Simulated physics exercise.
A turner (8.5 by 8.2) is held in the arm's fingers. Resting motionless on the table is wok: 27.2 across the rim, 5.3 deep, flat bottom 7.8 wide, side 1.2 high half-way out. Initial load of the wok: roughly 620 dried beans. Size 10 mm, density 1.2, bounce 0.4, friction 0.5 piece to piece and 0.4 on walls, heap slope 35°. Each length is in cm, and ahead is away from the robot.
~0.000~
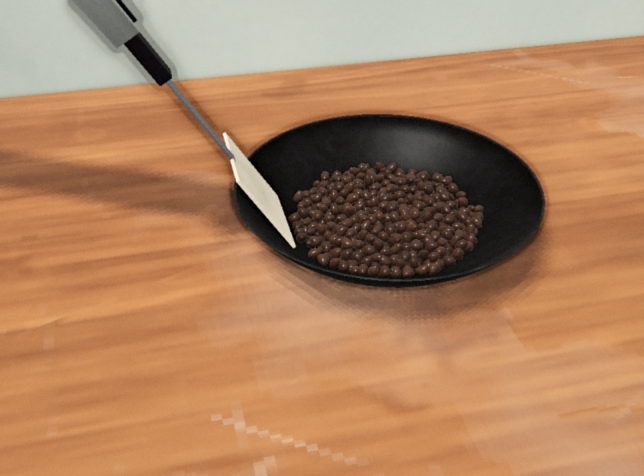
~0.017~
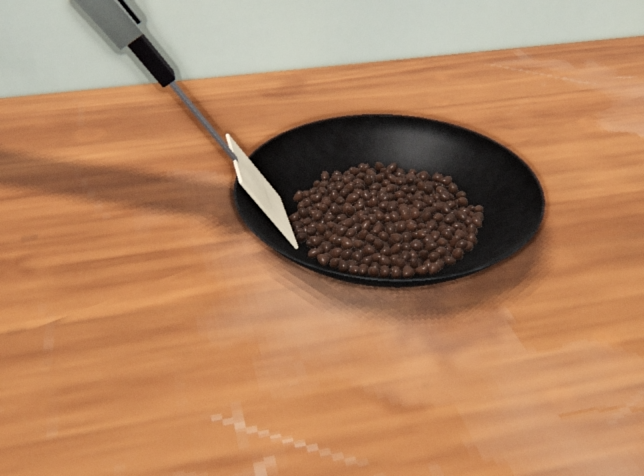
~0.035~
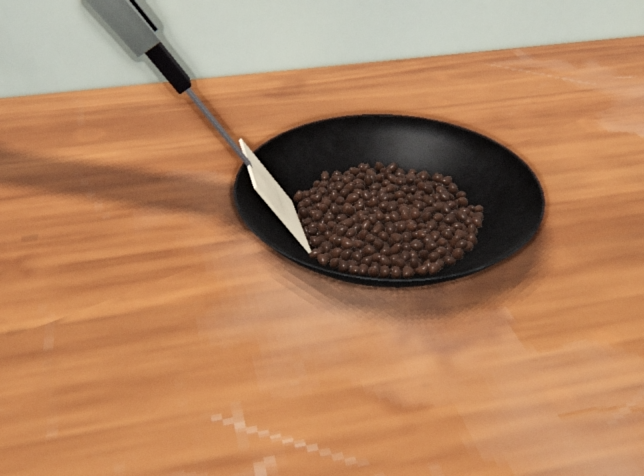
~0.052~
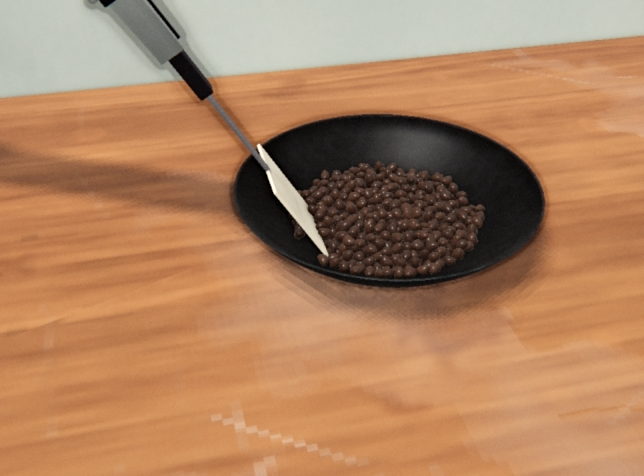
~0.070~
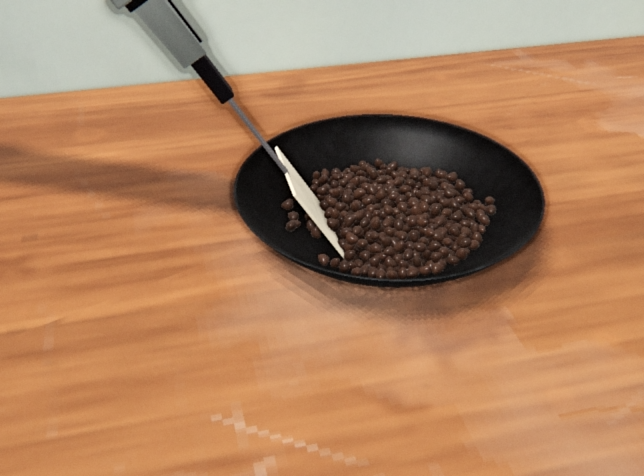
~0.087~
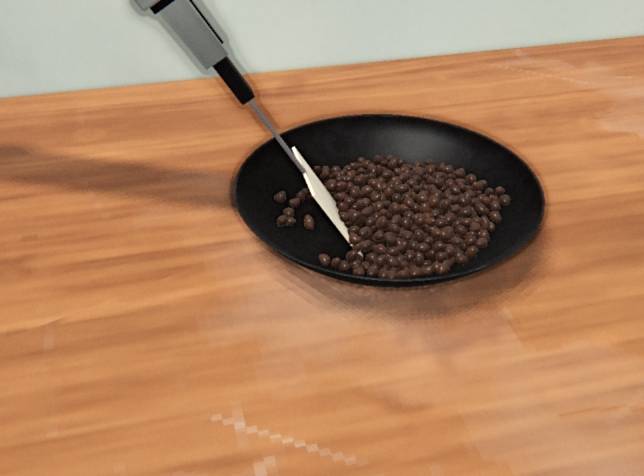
On a wooden table, a robot arm pushes a turner rightward through beans in a black wok.
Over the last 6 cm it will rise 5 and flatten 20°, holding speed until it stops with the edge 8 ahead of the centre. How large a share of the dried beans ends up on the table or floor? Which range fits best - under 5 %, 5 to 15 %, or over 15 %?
The range that fits: Over 15 %.
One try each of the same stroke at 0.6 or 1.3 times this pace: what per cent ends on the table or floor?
Roughly 5 percent for the first try, 30 percent for the second.
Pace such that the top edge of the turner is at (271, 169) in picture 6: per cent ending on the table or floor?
Some 5 percent.
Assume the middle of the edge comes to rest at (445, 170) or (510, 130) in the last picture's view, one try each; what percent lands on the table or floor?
I'd say roughly 10 per cent, then roughly 40 per cent.
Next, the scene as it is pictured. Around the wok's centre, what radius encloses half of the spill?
Close to 26 cm from the centre.
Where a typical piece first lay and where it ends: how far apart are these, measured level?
Roughly 7 cm.
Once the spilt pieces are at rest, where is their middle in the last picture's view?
Near pixel (620, 192).
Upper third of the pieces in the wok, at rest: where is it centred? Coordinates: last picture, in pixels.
It is centred near (476, 190).
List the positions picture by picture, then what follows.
Turner top edge at (231, 156), sloping 59°; upper third of the load around (385, 209), from x 295 to 480, top at y 170; 618 in the wok, in the first picture.
Turner top edge at (234, 157), sloping 59°; upper third of the load around (385, 209), from x 295 to 480, top at y 170, in the second picture.
Turner top edge at (247, 162), sloping 59°; upper third of the load around (385, 209), from x 295 to 480, top at y 170, in the third picture.
Turner top edge at (266, 167), sloping 59°; upper third of the load around (387, 208), from x 295 to 480, top at y 165, in the fourth picture.
Turner top edge at (285, 170), sloping 59°; upper third of the load around (394, 205), from x 290 to 490, top at y 165, in the fifth picture.
Turner top edge at (303, 170), sloping 59°; upper third of the load around (408, 201), from x 280 to 505, top at y 160; 618 in the wok, in the sixth picture.
By 0.13 s, sloping 59°, highest piece 7 above the table; 618 in the wok.
By 0.17 s, sloping 51°, highest piece 8 above the table; 618 in the wok.
By 0.39 s, sloping 39°, highest piece 10 above the table; 461 in the wok, 98 on the table or floor, 59 on the blade or in flight.
By 1.44 s, sloping 39°, highest piece 5 above the table; 461 in the wok, 157 on the table or floor.
Final count, 461 in the wok, 157 on the table or floor. That is 25 % on the table or floor.
